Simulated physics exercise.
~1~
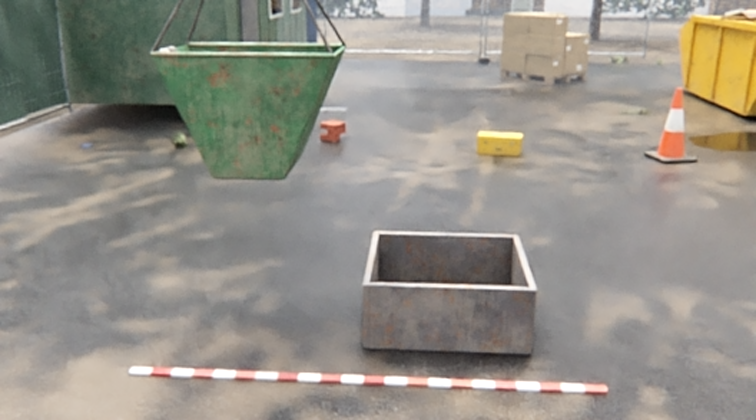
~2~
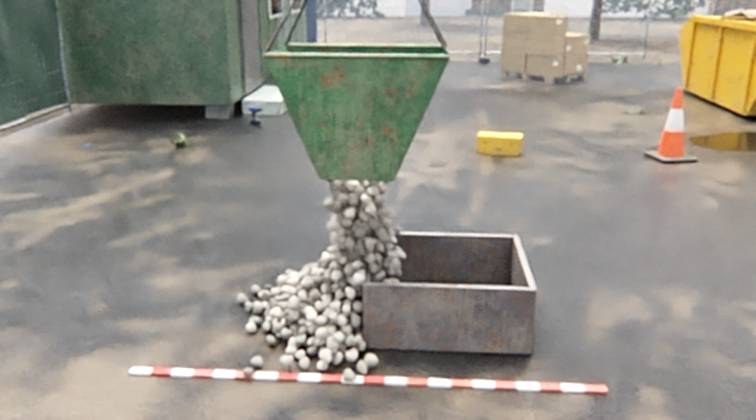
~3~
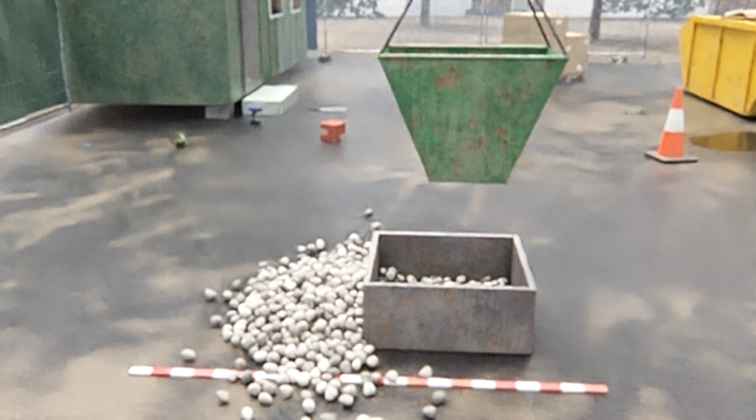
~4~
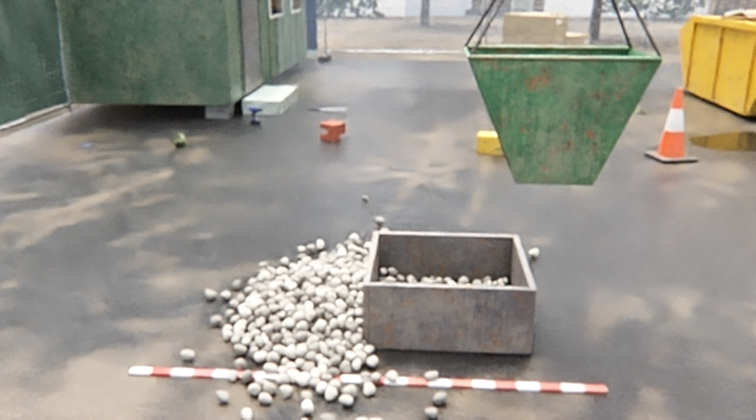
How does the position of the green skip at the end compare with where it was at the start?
At the start the skip hangs on the left, above and to the left of the bin. By the end it hangs at about the same height but well over to the right, beyond the bin and close to the traffic cone.
